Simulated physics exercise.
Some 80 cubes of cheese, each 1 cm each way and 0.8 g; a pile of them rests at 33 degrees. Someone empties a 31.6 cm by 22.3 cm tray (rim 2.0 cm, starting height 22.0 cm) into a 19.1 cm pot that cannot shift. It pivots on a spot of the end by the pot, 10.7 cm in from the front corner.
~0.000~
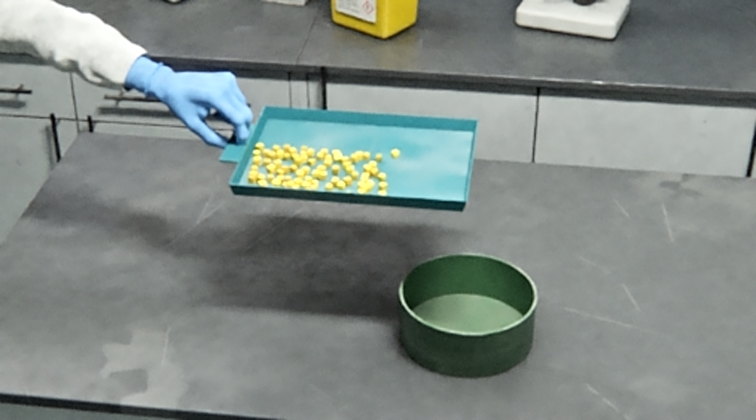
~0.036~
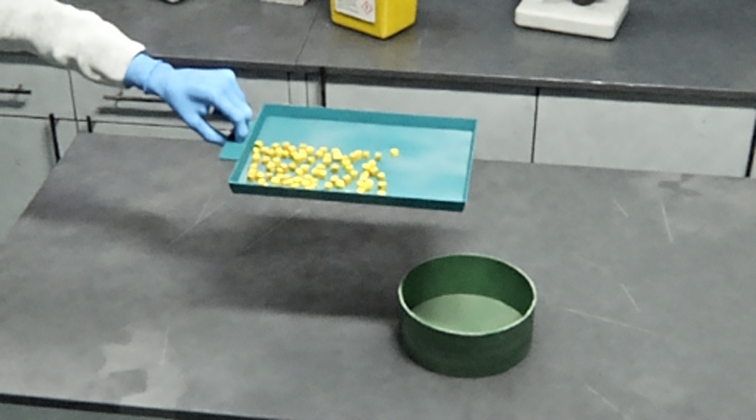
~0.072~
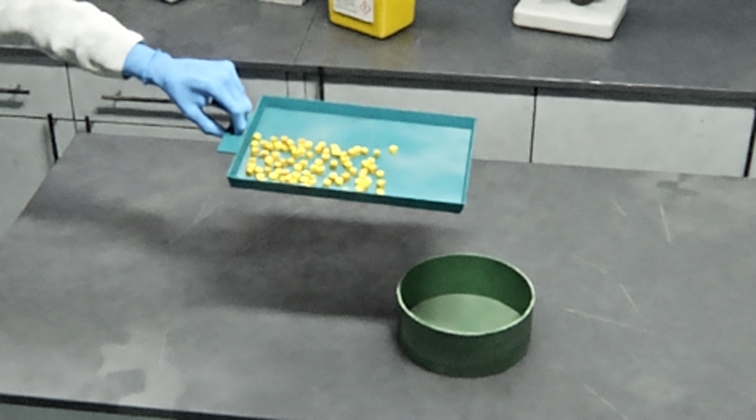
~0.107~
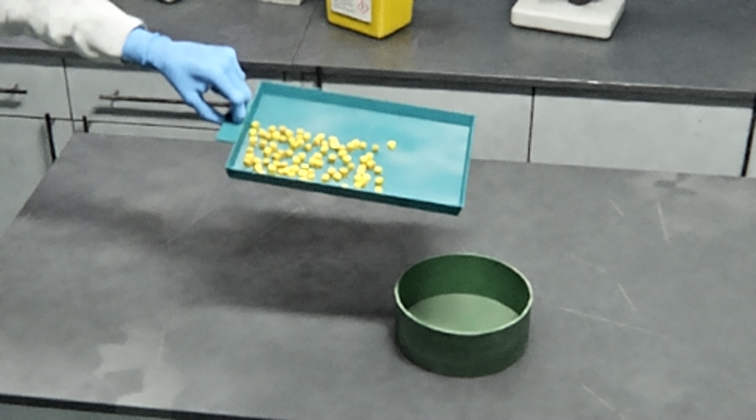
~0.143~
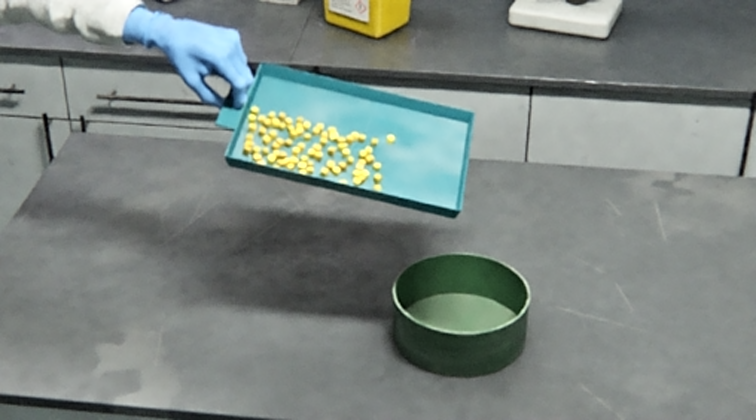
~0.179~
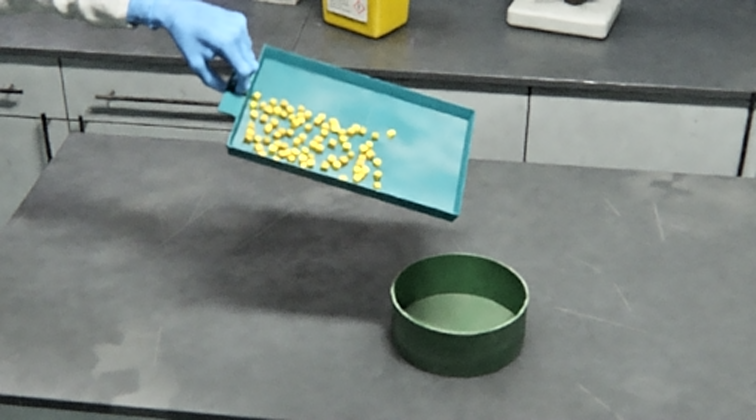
In a laboratory, a blue-gloved hand raising the left end of a teal tray of small yellow pieces above a green pot.
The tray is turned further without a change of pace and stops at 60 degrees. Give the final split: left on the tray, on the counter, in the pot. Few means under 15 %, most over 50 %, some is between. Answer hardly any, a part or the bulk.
Left on the tray: A part; on the counter: Hardly any; in the pot: The bulk.
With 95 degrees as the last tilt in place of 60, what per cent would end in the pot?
Then about 90 per cent.
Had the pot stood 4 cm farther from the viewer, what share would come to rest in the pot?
It would be near 50 per cent.
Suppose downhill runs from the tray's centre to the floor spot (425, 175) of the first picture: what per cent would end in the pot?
About 15 per cent.
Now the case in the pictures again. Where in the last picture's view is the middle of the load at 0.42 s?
At about (349, 116).
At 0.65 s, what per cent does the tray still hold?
About 80 per cent.
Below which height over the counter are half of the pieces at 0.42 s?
About 34 cm.
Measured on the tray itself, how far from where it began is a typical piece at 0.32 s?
About 0 cm.
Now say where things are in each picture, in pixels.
In the first frame, tray tilt 0 degrees, front corners at (233, 182) and (463, 199); middle of the pieces at (321, 170); pot at (468, 292).
In the second frame, tray tilt 1 degrees, front corners at (232, 181) and (463, 200); middle of the pieces at (321, 169).
In the third frame, tray tilt 3 degrees, front corners at (231, 175) and (461, 201), lowest corner right front; middle of the pieces at (319, 165).
In the fourth frame, tray tilt 8 degrees, front corners at (230, 166) and (460, 204), lowest corner right front; middle of the pieces at (318, 158).
In the fifth frame, tray tilt 13 degrees, front corners at (229, 154) and (458, 208), lowest corner right front; middle of the pieces at (317, 149).
In the sixth frame, tray tilt 19 degrees, front corners at (231, 143) and (456, 212), lowest corner right front; middle of the pieces at (318, 141); pot at (460, 291). The tray's pace is about 160 degrees a second.
After 0.32 s, tilt 42 degrees; the tray holds 100 %, the pot 0 %.
Then, at 0.42 s, tilt 56 degrees; the tray holds 100 %, the pot 0 %.
After 0.65 s, tilt 60 degrees; the tray holds 80 %, the pot 0 %.
By 2.0 s all is still; tray 35 %, counter 5 %, pot 60 %.
